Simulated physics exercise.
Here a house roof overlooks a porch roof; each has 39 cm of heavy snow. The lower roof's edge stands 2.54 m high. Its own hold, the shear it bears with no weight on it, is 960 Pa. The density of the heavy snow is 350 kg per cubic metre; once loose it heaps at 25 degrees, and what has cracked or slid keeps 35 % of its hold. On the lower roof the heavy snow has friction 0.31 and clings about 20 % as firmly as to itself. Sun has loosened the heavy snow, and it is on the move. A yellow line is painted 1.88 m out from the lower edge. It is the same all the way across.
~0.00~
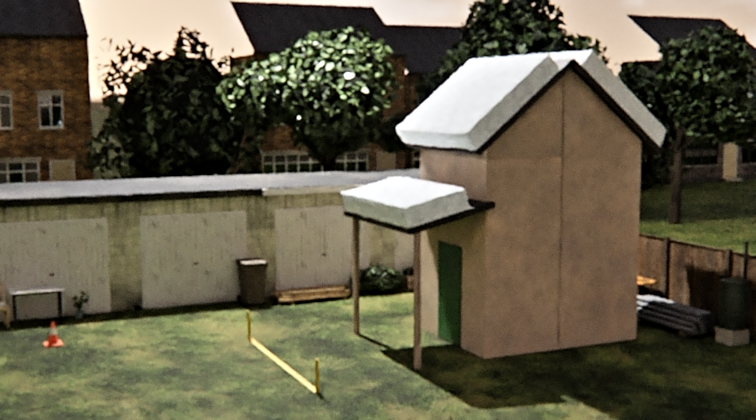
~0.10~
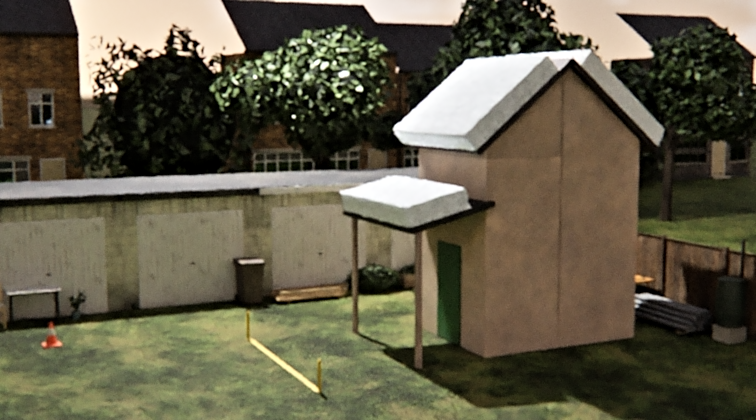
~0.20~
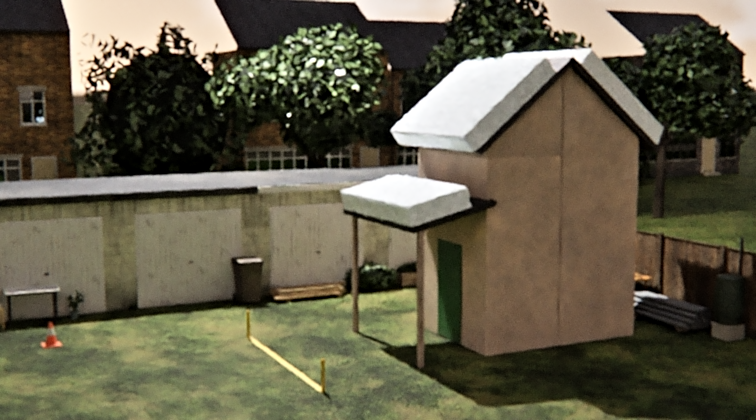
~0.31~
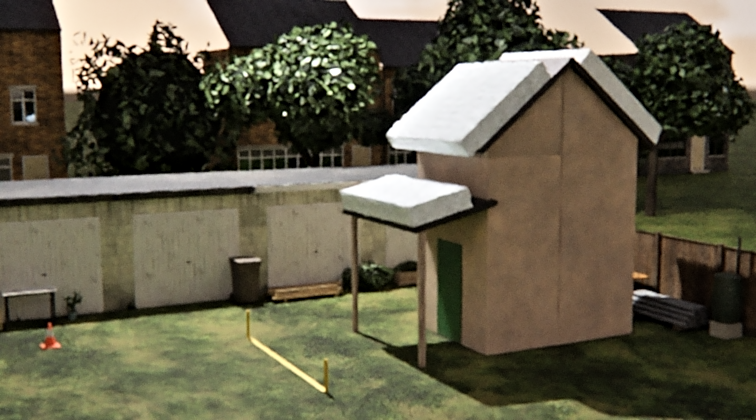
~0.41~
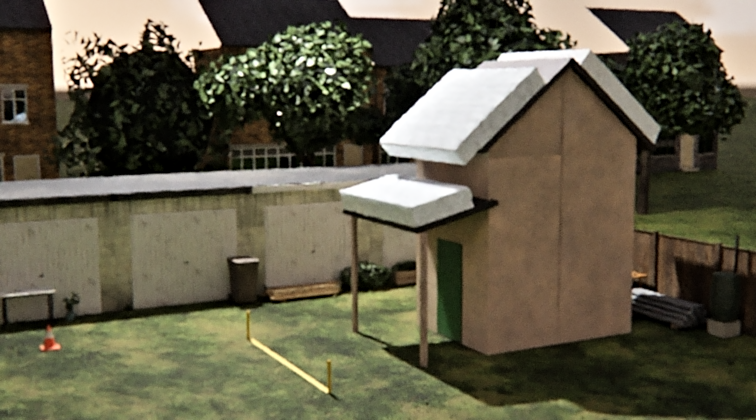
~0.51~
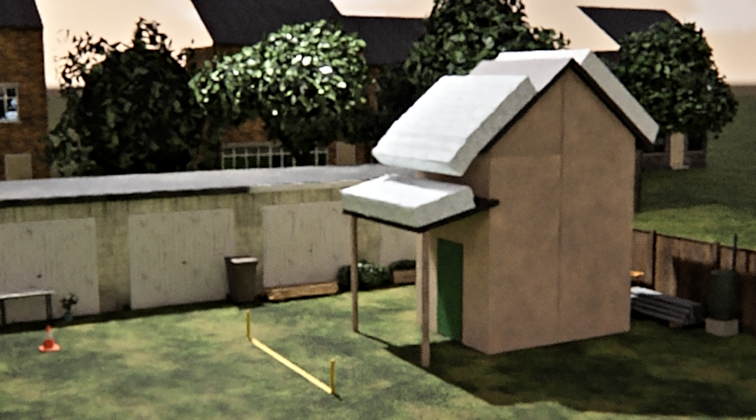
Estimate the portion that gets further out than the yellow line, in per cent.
The portion that gets further out than the yellow line is near 39 %.
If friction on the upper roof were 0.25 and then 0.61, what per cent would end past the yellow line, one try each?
In turn about 35 %, 12 %.
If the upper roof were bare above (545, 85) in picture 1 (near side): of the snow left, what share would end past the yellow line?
In that case some 25 per cent.
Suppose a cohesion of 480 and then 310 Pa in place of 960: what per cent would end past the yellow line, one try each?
In turn about 45 %, 45 %.
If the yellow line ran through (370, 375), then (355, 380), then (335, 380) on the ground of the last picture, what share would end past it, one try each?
In turn about 70 %, 60 %, 50 %.
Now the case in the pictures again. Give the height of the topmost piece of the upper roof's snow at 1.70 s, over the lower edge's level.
About 0.4 m.
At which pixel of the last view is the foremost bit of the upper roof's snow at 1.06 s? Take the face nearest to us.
Around (388, 216).
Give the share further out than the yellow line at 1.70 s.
About 18 %.
After 1.06 s, none is below the lower edge and 0 % is past the line.
After 1.70 s, 62 % is below the lower edge and 18 % is past the line.
After 2.35 s, 80 % is below the lower edge and 39 % is past the line.
After 3.00 s, 80 % is below the lower edge and 39 % is past the line.
After 3.10 s, 80 % is below the lower edge and 39 % is past the line.
